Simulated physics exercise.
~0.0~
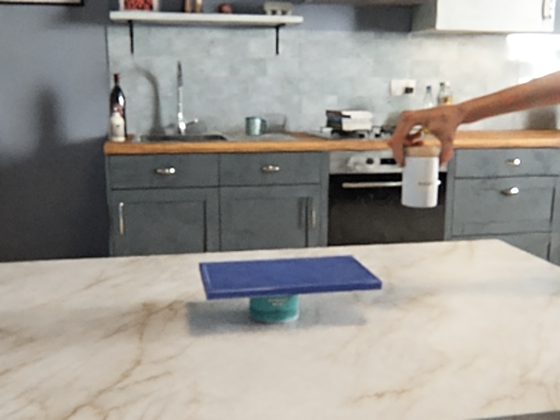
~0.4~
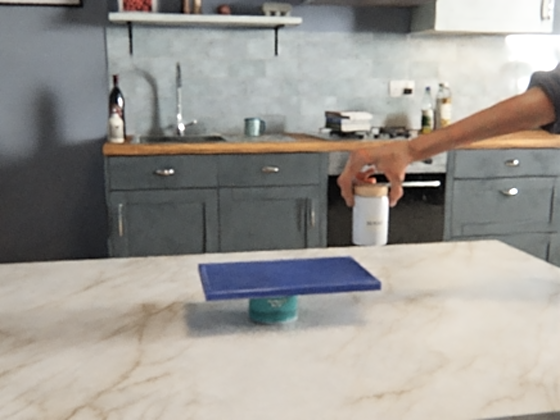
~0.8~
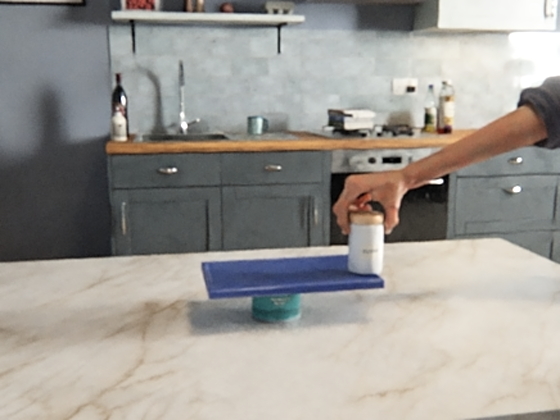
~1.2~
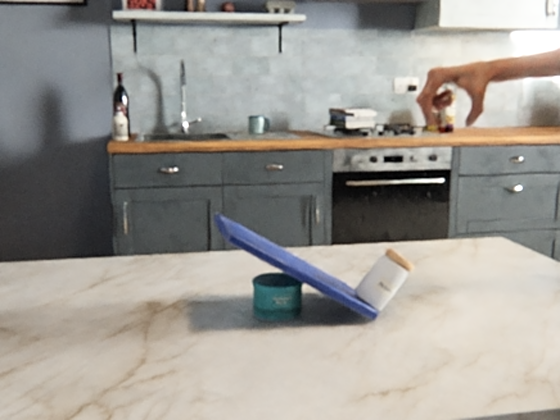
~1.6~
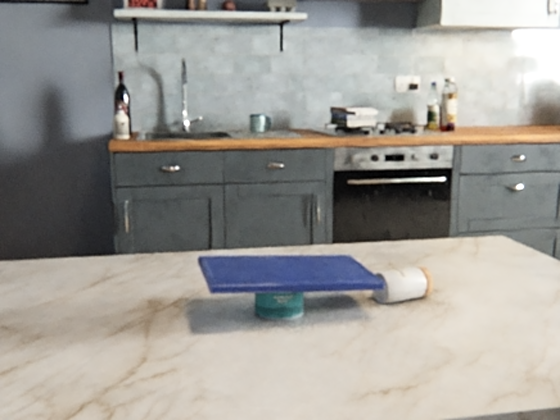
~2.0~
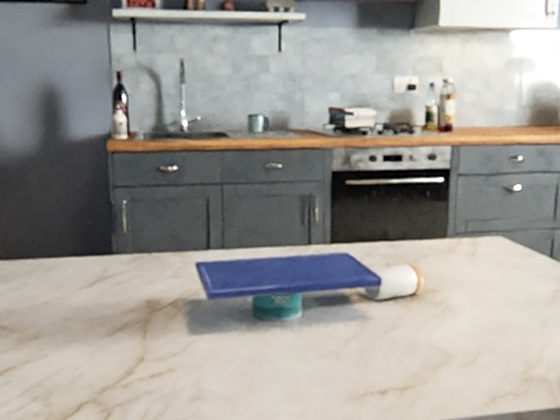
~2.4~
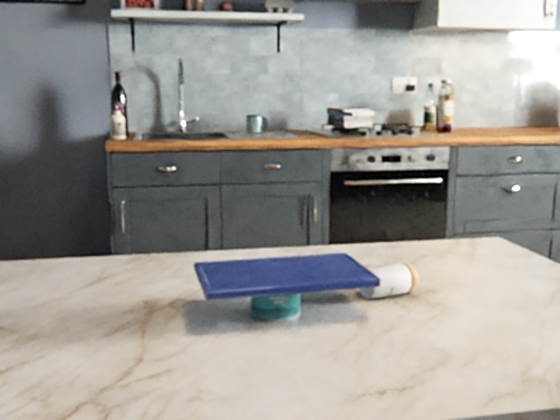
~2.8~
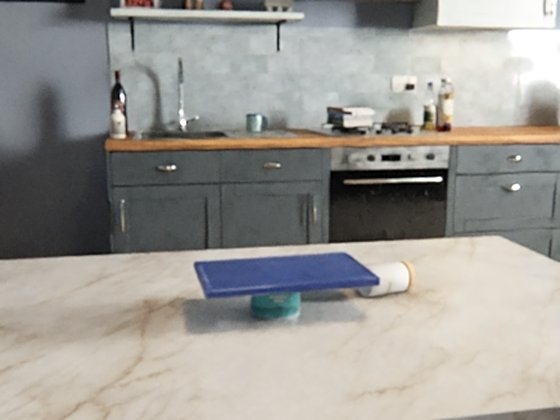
In a kitchen, a hand sets a white jar on a blue lid, which tips, dropping it.
